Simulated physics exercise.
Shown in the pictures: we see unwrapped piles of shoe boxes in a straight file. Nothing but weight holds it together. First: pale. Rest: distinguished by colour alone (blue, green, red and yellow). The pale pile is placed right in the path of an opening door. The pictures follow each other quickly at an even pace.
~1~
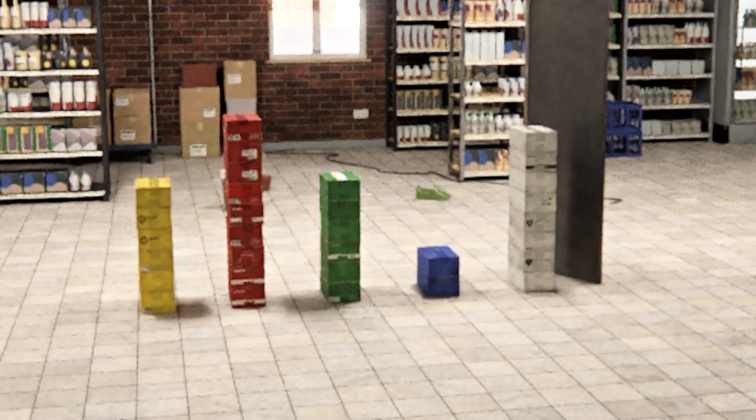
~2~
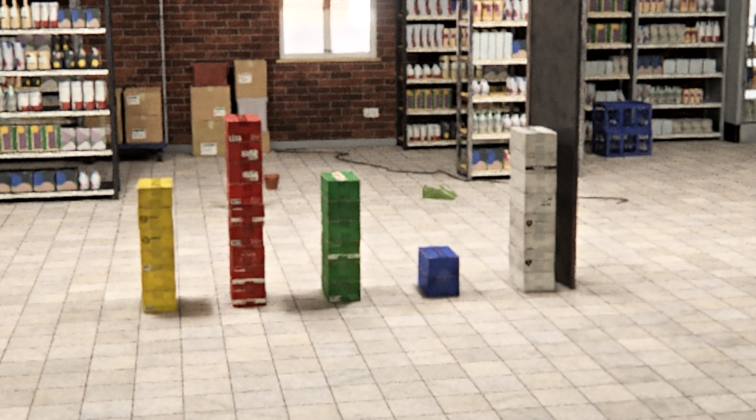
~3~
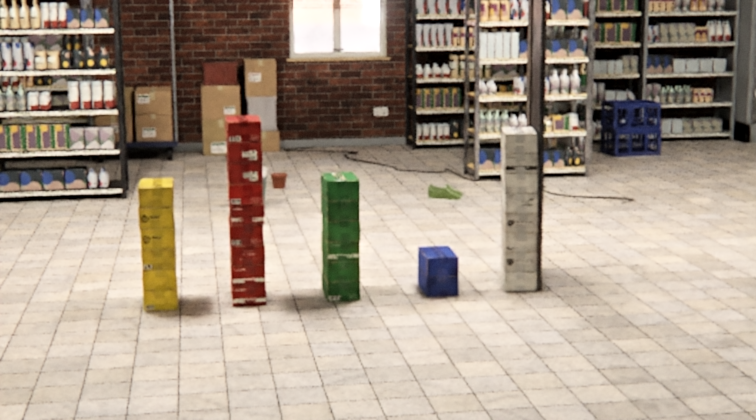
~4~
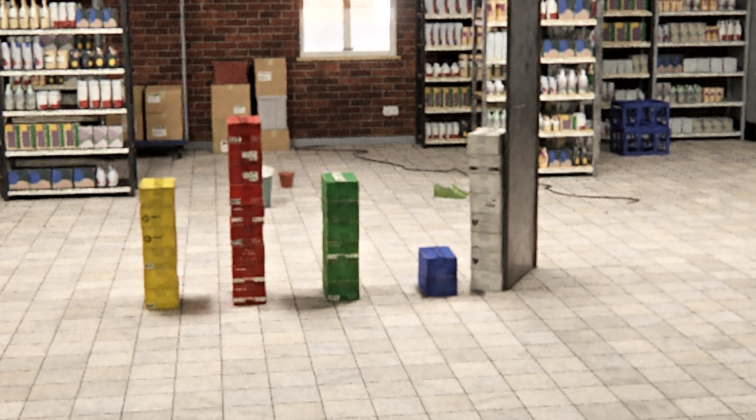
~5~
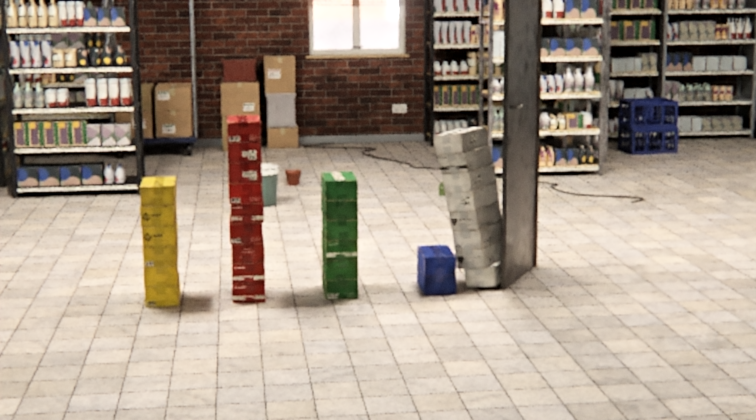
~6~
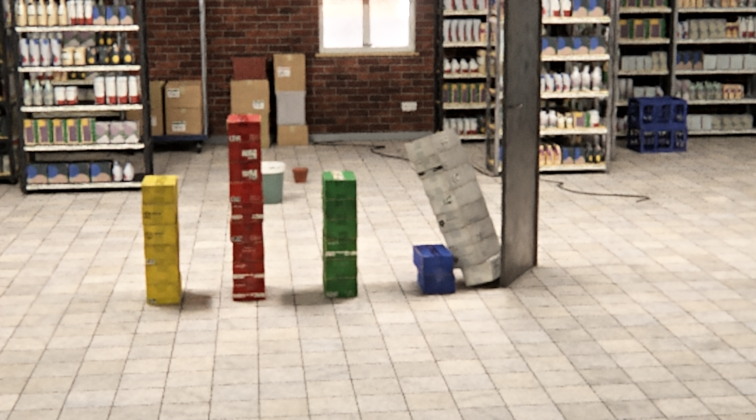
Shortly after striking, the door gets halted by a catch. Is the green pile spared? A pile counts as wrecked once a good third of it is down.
Yes.
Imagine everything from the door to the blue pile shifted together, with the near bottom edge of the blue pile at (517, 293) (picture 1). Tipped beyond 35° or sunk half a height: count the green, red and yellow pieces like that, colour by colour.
Green: 0; red: 0; yellow: 0.
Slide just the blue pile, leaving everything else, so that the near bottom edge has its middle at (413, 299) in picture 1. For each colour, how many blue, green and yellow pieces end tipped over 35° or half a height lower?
Final tally, down: Blue = 0; green = 0; yellow = 0.
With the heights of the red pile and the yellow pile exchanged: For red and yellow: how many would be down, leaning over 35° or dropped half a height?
Down at the end: Red 0, yellow 0.
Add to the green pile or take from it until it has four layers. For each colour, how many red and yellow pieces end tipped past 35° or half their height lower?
Red: 0; yellow: 0.
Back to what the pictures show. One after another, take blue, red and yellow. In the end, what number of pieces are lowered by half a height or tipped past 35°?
For blue it's 0, for red it's 0 and for yellow it's 0.
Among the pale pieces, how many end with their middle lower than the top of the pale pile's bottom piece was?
Pale piece tally: 5.
Just after the last frame, 3 of the pale pile down; none of the 6 green boxes down (0 of 23 in all colours); top green box unmoved; top blue box moved half its height.
A moment on, 7 of the pale pile down; none of the 6 green boxes down (0 of 23 in all colours); top green box unmoved; top blue box moved half its height.
When it is over, 7 of the pale pile down; none of the 6 green boxes down (0 of 23 in all colours); top green box unmoved; top blue box moved half its height. In pixels of the last frame, middles, top green box near (339, 185), top blue box near (423, 260).
